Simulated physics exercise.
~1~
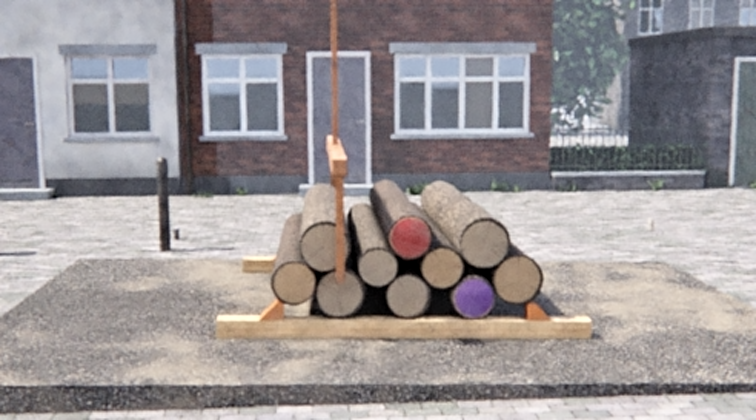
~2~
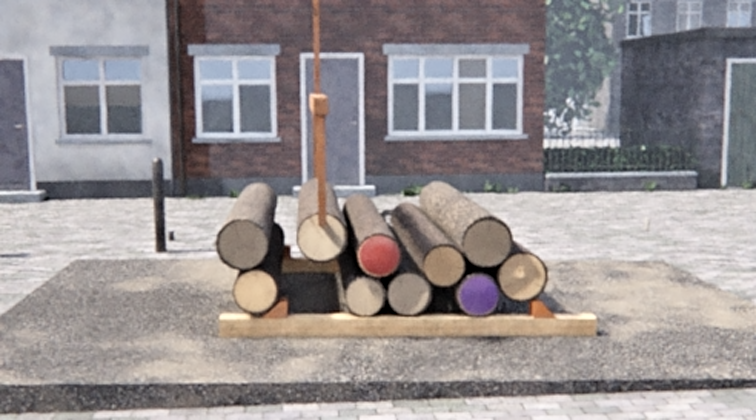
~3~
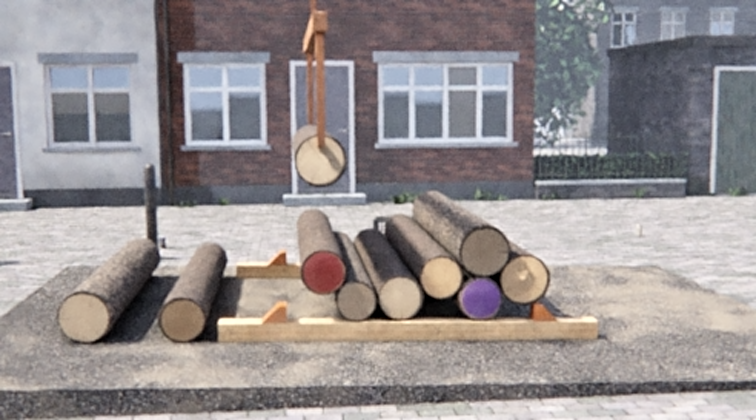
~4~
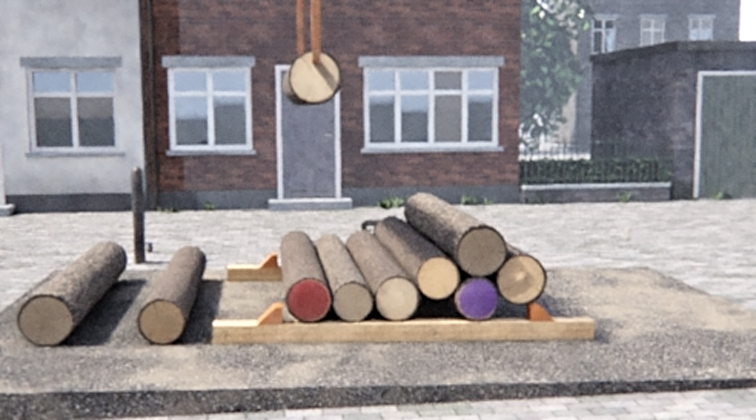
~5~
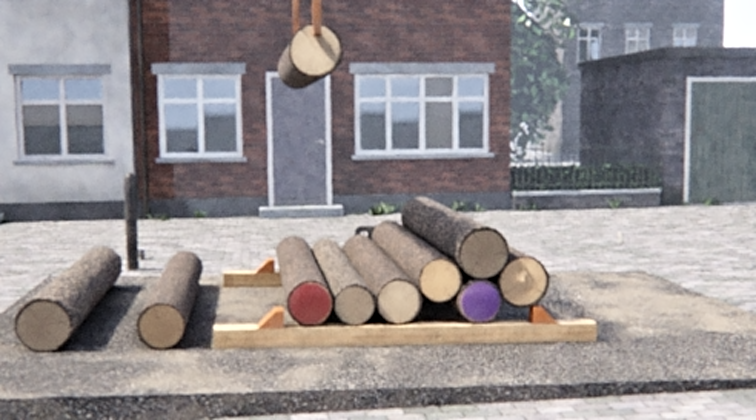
We see an orange lifting beam draw one log up out of a stack on wooden bearers; the red-marked log slides left and down into the bottom row, two others end up on the gravel at left, and the purple-marked log stays put as the lifted log hangs above.
